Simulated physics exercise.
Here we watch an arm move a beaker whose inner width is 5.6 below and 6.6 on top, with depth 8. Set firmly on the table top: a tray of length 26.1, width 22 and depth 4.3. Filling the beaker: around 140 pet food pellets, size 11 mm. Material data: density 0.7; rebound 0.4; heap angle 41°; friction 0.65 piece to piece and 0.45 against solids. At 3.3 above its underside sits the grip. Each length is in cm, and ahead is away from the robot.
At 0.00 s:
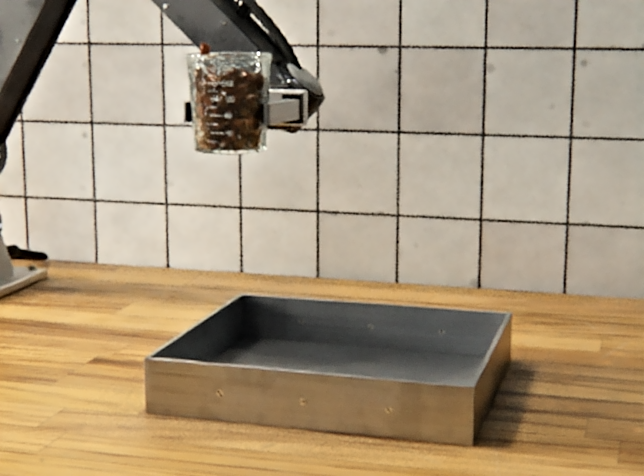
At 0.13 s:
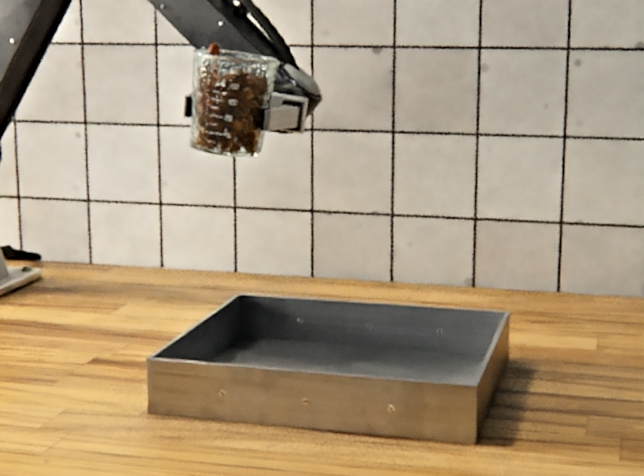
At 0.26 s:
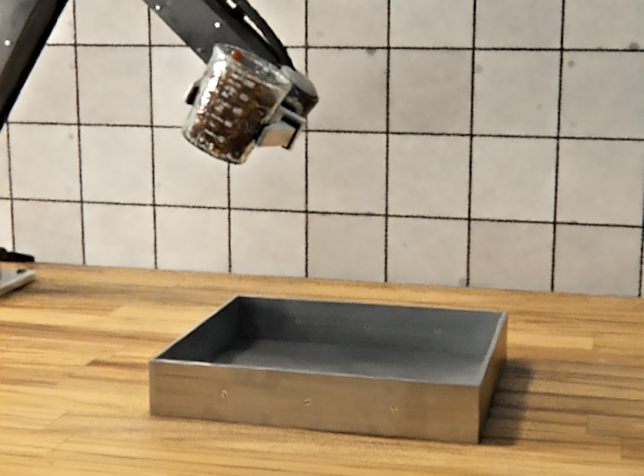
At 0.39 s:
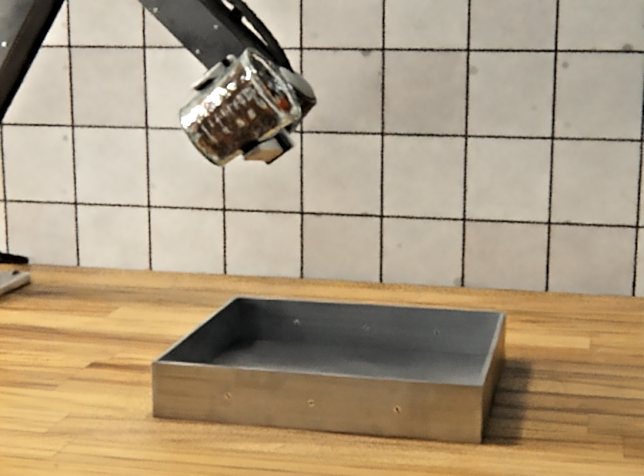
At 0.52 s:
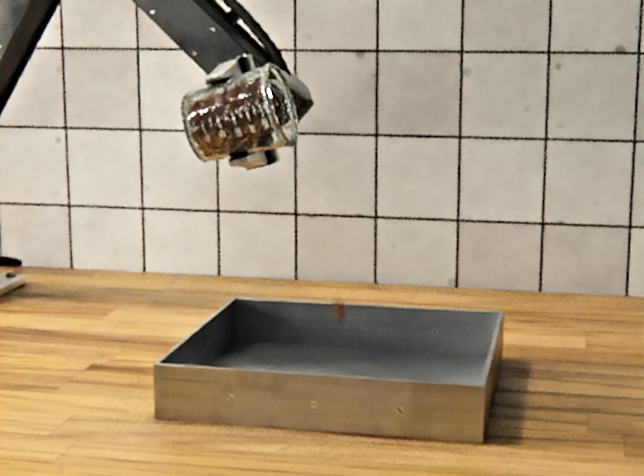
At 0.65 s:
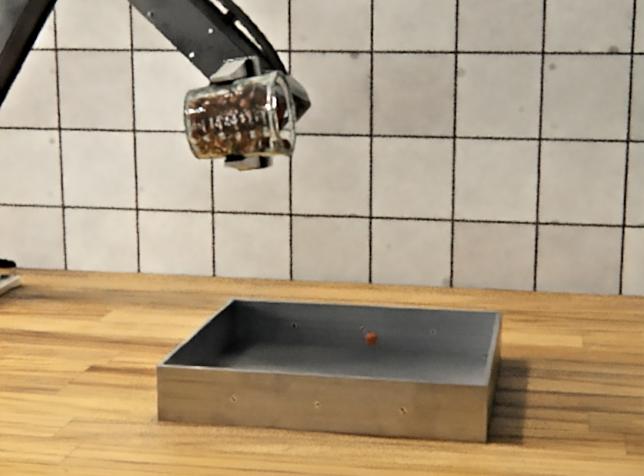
At the start, a robot arm holds a clear beaker of brown and reddish pellets upright above a shallow metal tray on a wooden table. The arm steadily tips the beaker to the right until it lies nearly on its side, and a single reddish pellet drops into the tray.
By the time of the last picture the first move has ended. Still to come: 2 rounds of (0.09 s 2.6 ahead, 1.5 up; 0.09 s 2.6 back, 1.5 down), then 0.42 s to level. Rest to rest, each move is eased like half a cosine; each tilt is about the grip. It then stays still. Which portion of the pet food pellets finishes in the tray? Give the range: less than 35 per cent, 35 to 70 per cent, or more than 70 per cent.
The share is more than 70 per cent.
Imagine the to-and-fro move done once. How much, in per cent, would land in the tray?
Near 65 per cent.
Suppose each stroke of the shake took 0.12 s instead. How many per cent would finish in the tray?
Estimate: Close to 55 percent.
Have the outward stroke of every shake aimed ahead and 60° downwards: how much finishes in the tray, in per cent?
I'd say close to 15 per cent.
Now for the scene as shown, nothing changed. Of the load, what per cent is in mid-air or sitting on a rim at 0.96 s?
Around 7 per cent of the load.
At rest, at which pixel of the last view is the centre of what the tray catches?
Roughly at pixel (397, 381).
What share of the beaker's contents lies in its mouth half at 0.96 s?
My estimate is near 90 per cent.
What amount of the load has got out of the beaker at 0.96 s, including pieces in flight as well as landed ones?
About 60 per cent so far.
After 0.96 s, tilted 82° forward, highest piece 25 above the table; 75 in the tray, 52 in the beaker, 9 in flight or on a rim.
After 1.27 s, tilted 25° forward, highest piece 26 above the table; 114 in the tray, 21 in the beaker, 1 in flight or on a rim.
After 1.63 s, level, highest piece 24 above the table; 114 in the tray, 21 in the beaker, 1 on the table or floor.
After 2.68 s, level, highest piece 24 above the table; 114 in the tray, 21 in the beaker, 1 on the table or floor.
In the end, 114 in the tray, 21 in the beaker, 1 on the table or floor. That is 84 % in the tray.
